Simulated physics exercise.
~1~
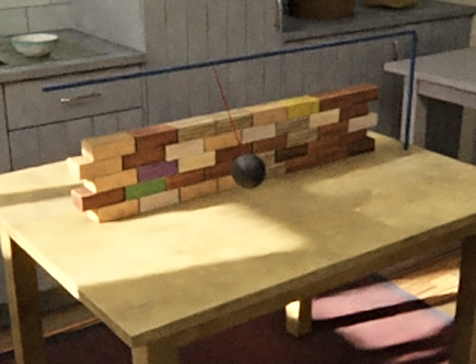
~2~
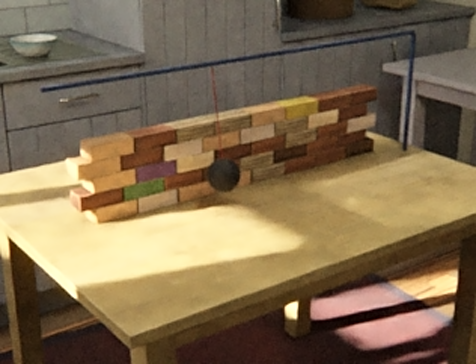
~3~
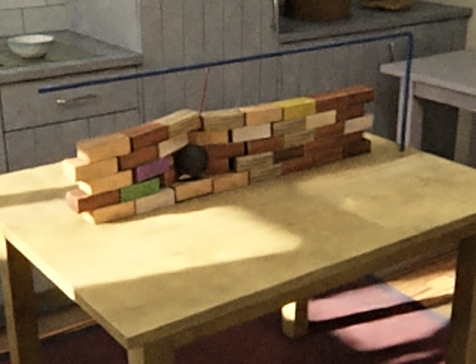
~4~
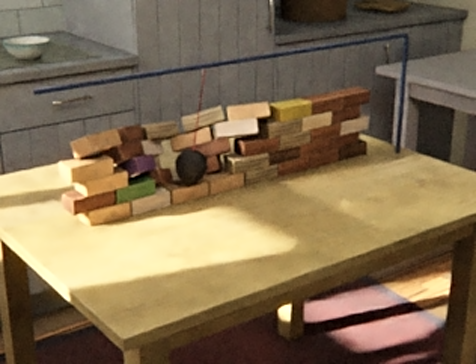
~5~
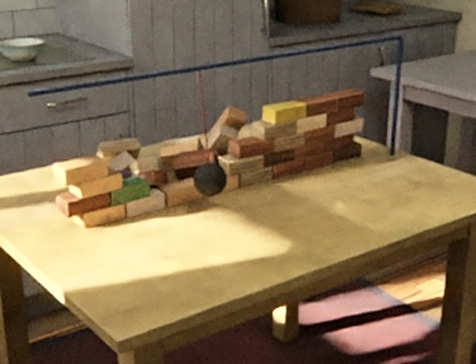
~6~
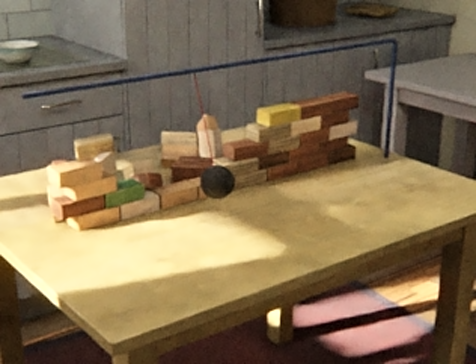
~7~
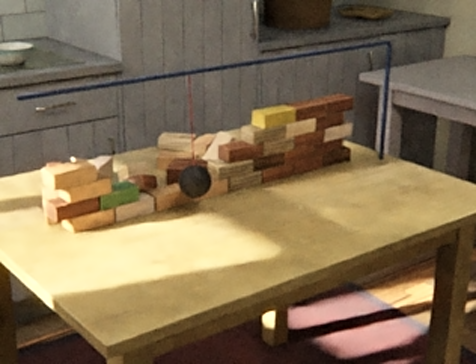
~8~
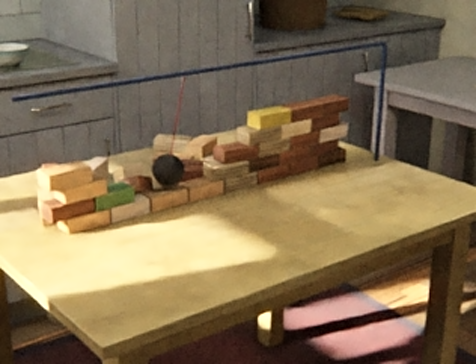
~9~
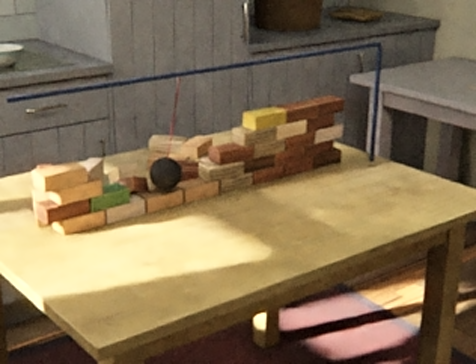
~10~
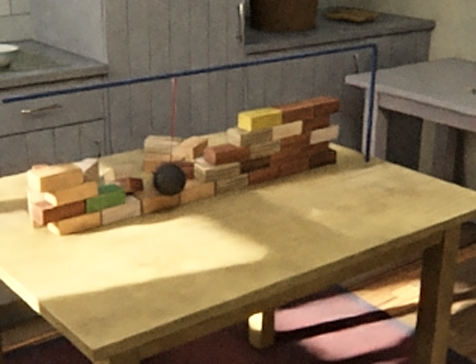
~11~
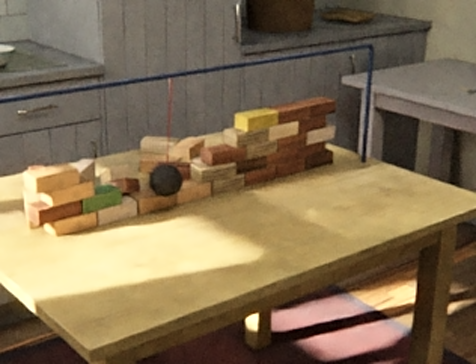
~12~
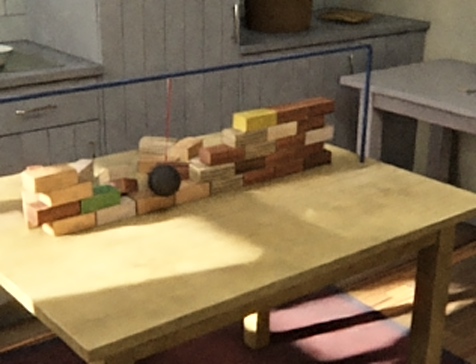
On a wooden table in a sunlit kitchen, a wall of toy blocks in mixed wood tones, with a purple, a green and a yellow one among them, stands beneath a blue bar. A dark ball on a thin line swings leftward into the wall and pushes into its left half. The upper blocks there tilt and spill, and the purple block tips over and drops out of sight. The ball swings back, then left again, and comes to hang almost still in the gap. The green and yellow blocks stay put, and the right side remains standing.
